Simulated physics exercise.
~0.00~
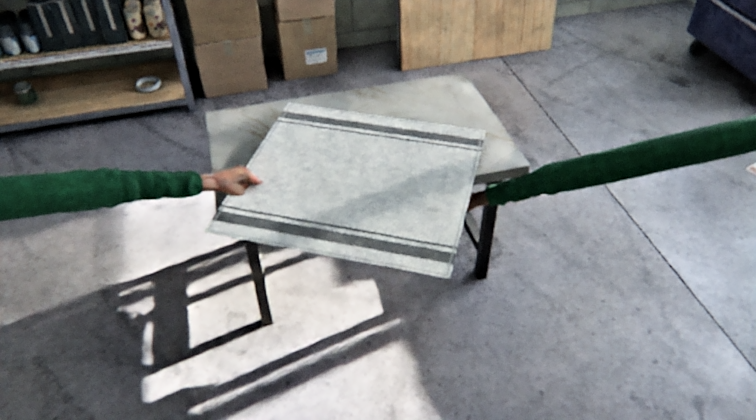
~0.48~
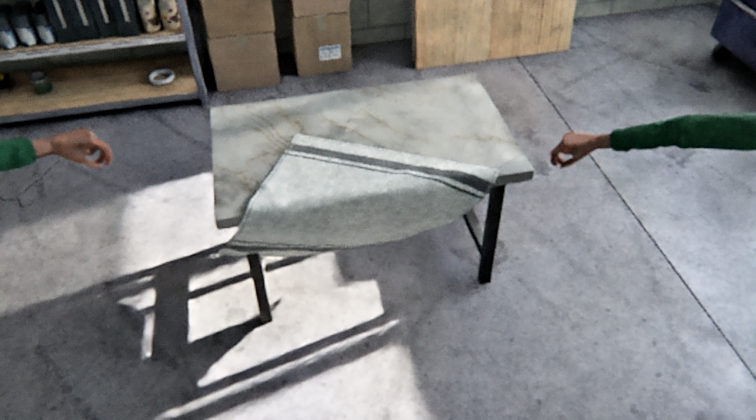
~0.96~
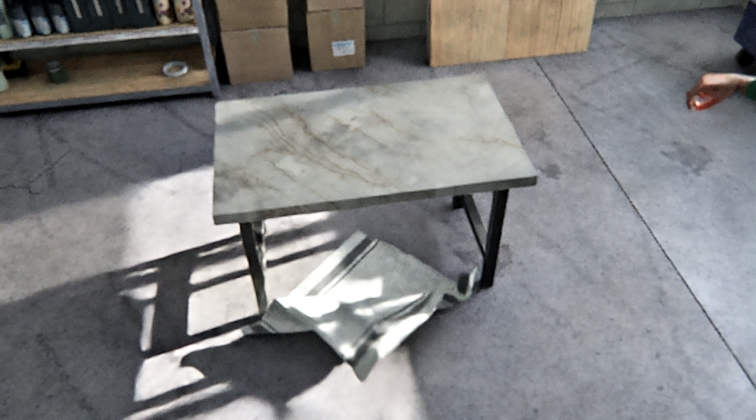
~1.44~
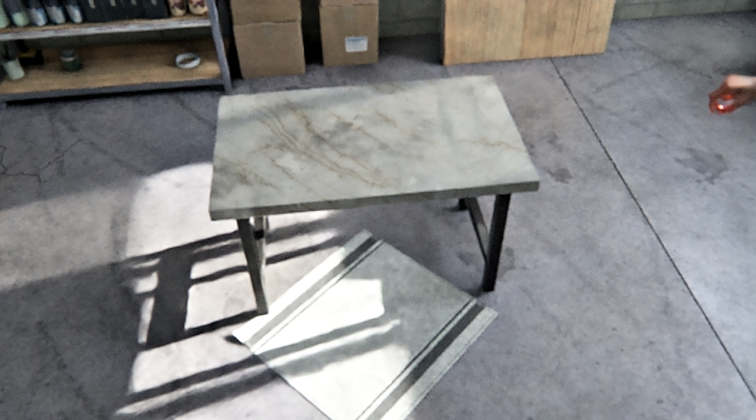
A pale tea towel with dark stripes, let go flat by two green-sleeved hands over the front edge of a stone-topped workbench, drooped over the side, slid off and crumpled downward, then ended up spread out on the sunlit concrete floor.
